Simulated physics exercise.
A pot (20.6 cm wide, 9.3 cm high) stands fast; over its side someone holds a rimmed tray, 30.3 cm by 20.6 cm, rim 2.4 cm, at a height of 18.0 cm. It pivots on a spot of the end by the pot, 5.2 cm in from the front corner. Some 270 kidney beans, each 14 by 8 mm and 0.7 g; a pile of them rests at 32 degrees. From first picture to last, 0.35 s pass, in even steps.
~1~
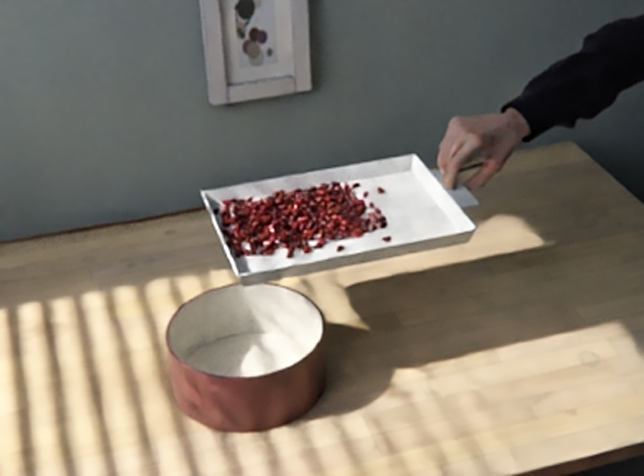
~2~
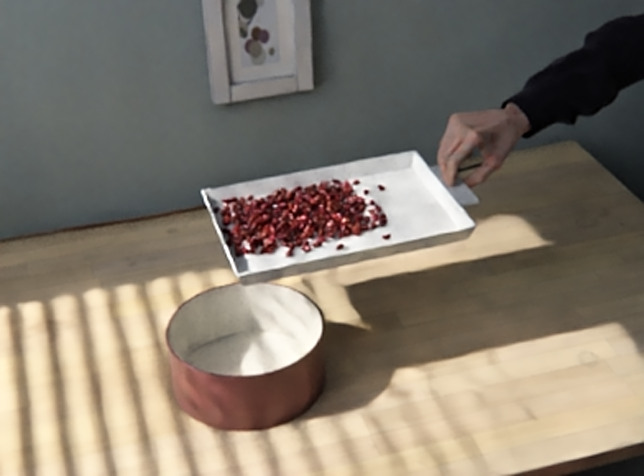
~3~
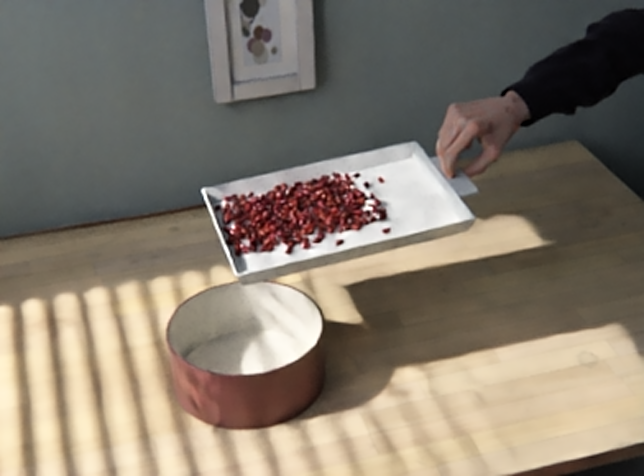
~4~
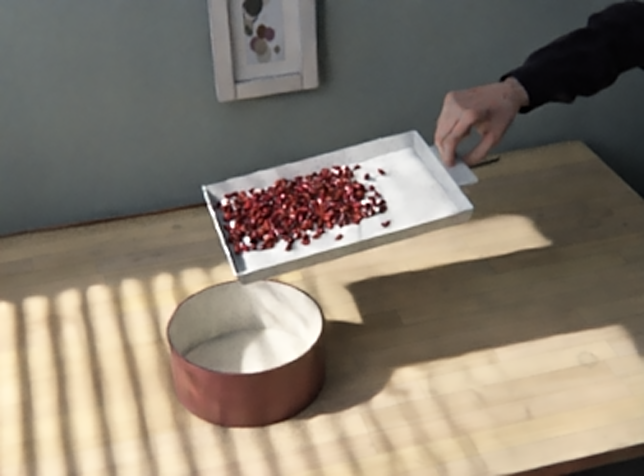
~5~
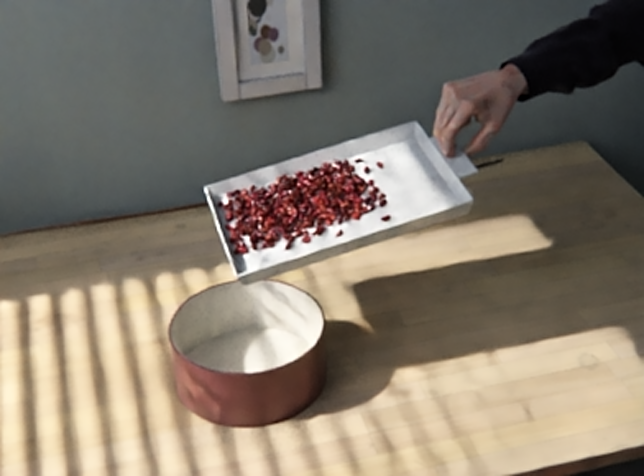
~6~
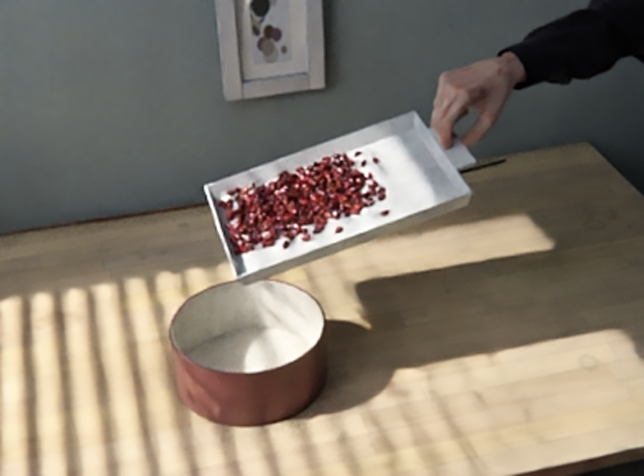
Small dark red pieces resting on a white tray as a hand slowly raises its right end above a reddish pot.
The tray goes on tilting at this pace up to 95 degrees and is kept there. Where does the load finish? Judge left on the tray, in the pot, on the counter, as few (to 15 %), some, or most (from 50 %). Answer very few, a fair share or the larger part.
Tray: Very few, pot: The larger part, counter: A fair share.
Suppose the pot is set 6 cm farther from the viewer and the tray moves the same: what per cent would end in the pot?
In that case some 75 per cent.
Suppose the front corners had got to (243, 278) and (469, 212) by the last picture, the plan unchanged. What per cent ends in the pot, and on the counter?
Pot 100, counter 0.
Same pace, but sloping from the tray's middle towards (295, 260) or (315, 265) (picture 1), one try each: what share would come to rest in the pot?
About 100 and 95 per cent.
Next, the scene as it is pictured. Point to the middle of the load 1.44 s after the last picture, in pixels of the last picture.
Around (216, 247).
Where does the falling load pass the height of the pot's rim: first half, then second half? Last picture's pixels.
First near (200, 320), later near (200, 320).
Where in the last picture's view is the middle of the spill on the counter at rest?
Near (139, 349).
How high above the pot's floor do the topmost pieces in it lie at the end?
Some 2.0 cm.
Then, 0.86 s after the last picture, tilt 51 degrees; the tray holds 100 %, the pot 0 %.
Then, 1.44 s after the last picture, tilt 77 degrees; the tray holds 70 %, the pot 10 %.
Then, 2.07 s after the last picture, tilt 95 degrees; the tray holds 0 %, the pot 75 %.
In the end, tray 0 %, pot 75 %, counter 25 %.
